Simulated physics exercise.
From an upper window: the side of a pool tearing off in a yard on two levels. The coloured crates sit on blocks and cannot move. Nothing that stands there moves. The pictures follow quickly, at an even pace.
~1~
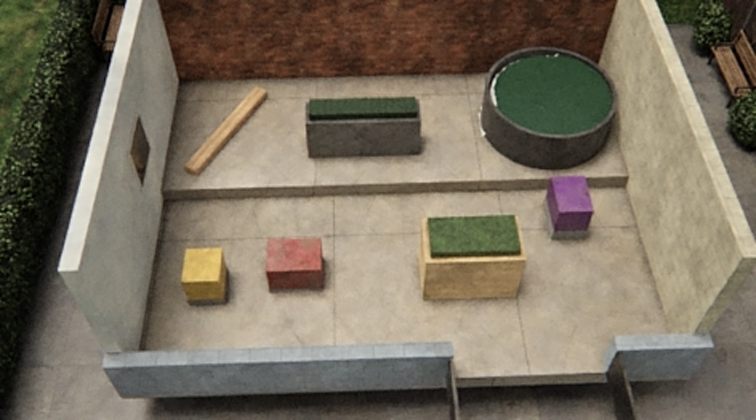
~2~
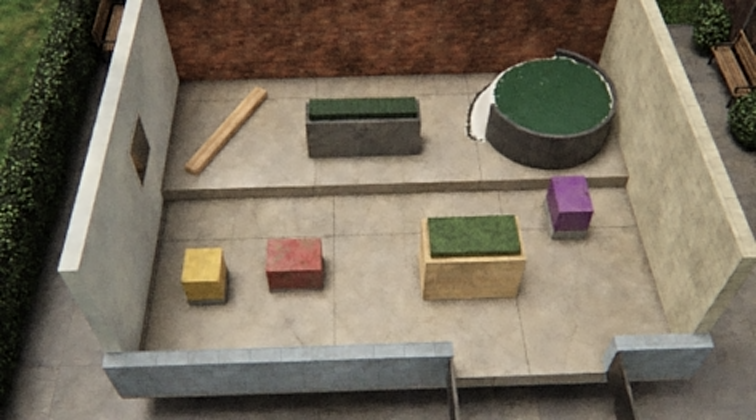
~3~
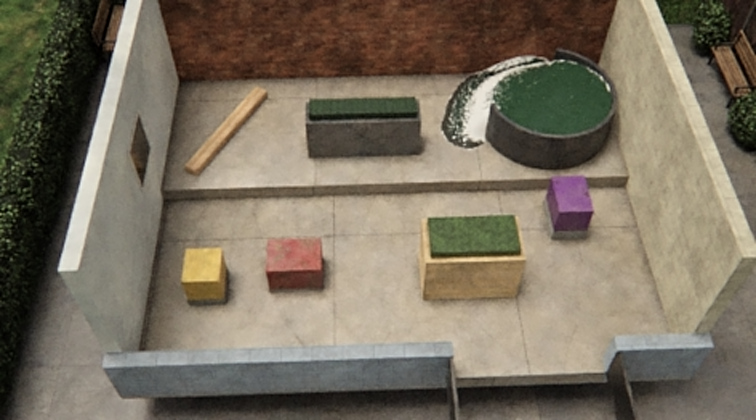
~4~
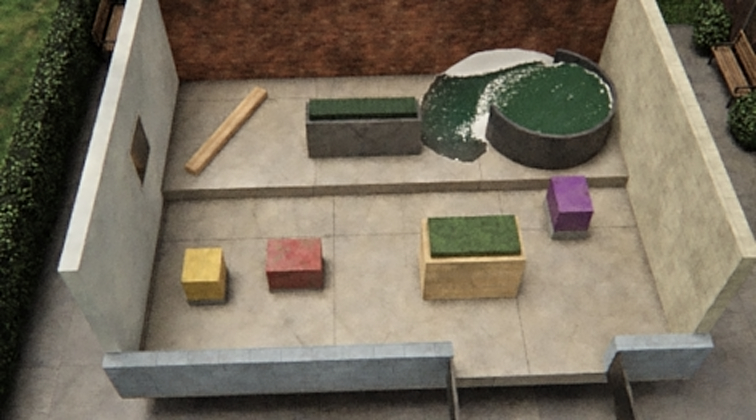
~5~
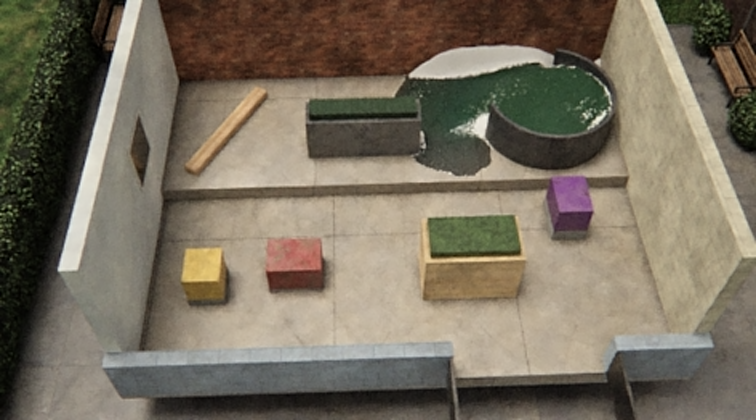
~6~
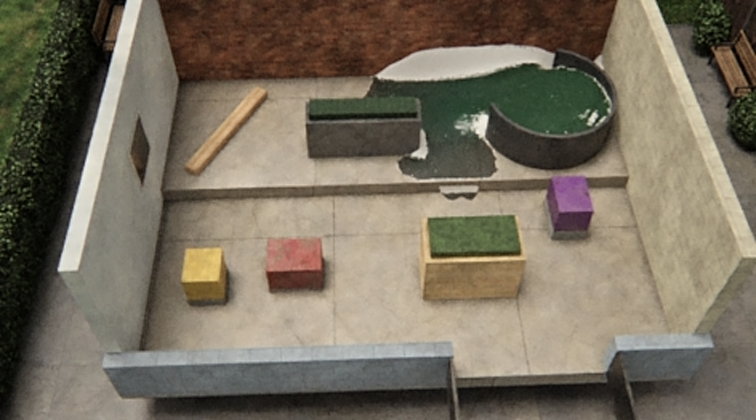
A round pool's side tears open and green water spreads left across the upper level.
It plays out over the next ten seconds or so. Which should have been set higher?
In the end: The red crate gets wet; the purple crate stays dry; the yellow crate gets wet.
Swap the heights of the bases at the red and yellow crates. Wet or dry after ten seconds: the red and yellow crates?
In short: Red ends up wet; yellow ends up wet.
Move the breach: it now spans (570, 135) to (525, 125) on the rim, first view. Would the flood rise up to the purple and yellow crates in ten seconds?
Then: The purple crate ends up wet; the yellow crate escapes it.
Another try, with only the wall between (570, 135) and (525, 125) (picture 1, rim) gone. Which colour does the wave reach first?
The purple crate.
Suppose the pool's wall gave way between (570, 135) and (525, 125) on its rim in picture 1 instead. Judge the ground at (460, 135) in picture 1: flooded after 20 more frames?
Answer: Dry.
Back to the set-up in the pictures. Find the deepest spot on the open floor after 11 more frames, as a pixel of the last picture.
At about (179, 87).
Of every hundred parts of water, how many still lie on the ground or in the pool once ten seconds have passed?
I make it 96 per cent.
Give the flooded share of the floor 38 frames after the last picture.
Roughly 80 per cent.
A moment on, water covers 25 % of the floor; the red crate not reached, the purple crate not reached, the yellow crate not reached.
Next, water covers 35 % of the floor; the red crate water round its plinth, the purple crate not reached, the yellow crate not reached.
Then, water covers 55 % of the floor; the red crate water round its plinth, the purple crate water round its plinth, the yellow crate water round its plinth.
Later, water covers 80 % of the floor; the red crate water round its plinth, the purple crate water round its plinth, the yellow crate water round its plinth.
In the end, water covers 90 % of the floor; the red crate was topped, the purple crate stayed above the water, the yellow crate was topped.
